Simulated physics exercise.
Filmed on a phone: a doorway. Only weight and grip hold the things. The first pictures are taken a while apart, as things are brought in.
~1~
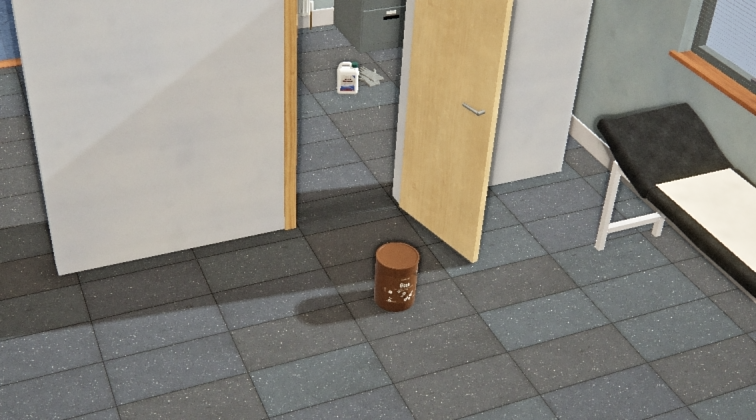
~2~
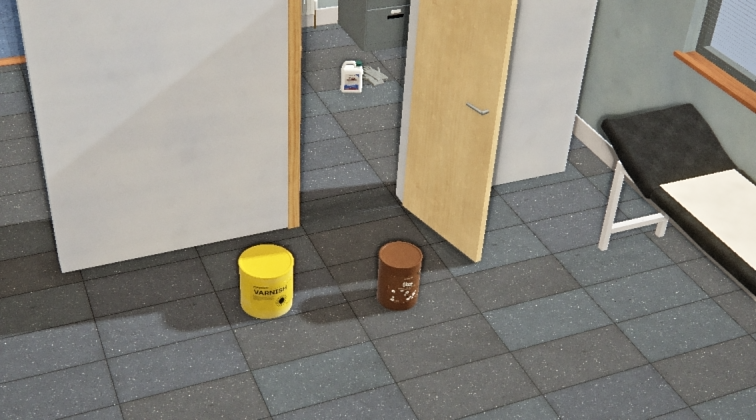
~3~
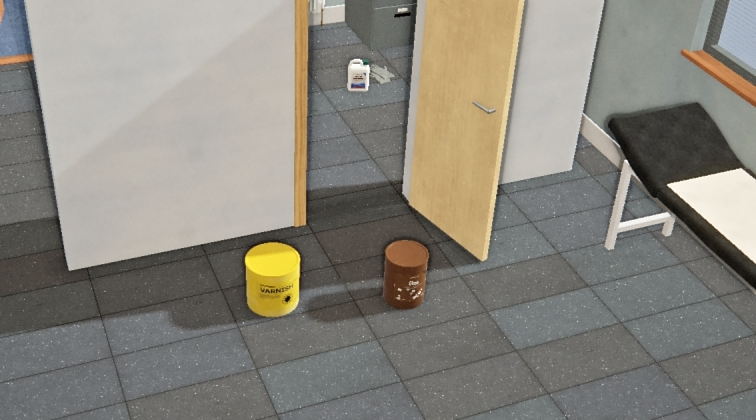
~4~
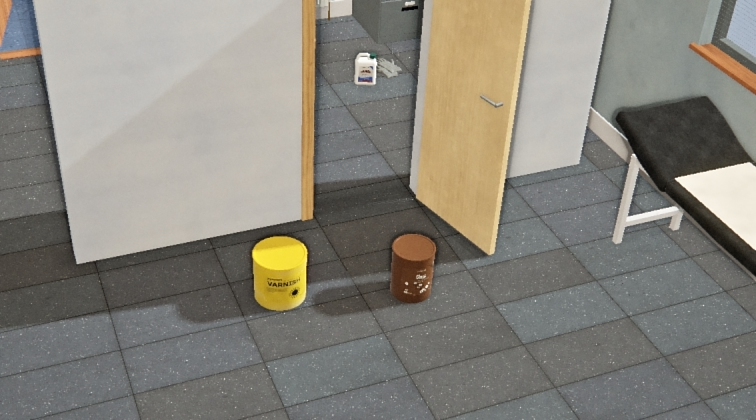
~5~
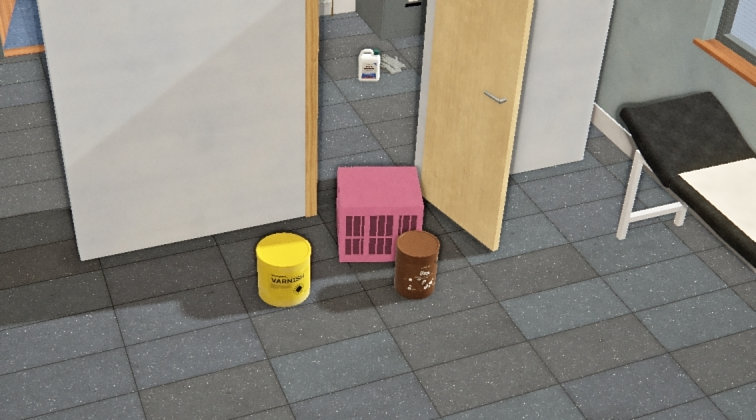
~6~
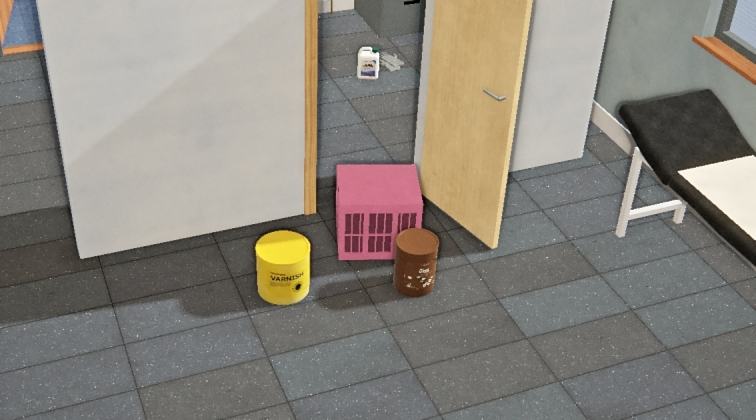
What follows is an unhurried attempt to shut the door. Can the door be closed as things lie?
As it turns out, it is blocked.
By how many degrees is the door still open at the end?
About 65°.
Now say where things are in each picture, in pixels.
The first frame shows door wide open and still; brown pail (396, 277).
The second frame shows door wide open and still; brown pail (399, 277); yellow pail (266, 282).
The third frame shows door wide open and still; brown pail (405, 275); yellow pail (273, 280).
The fourth frame shows door wide open and still; brown pail (412, 269); yellow pail (280, 274).
The fifth frame shows door wide open and still; brown pail (416, 265); yellow pail (284, 270).
The sixth frame shows door wide open and still; pink chest (378, 212); brown pail (415, 263).
Then, 0.40 s later than the last frame, door 99° open.
Then, 0.70 s later than the last frame, door 87° open.
Then, 0.90 s later than the last frame, door 78° open.
Then, 1.10 s later than the last frame, door 68° open.
When it is over, door 66° open; all 3 as before. End places, in pixels of the last picture, pink chest near (377, 212).
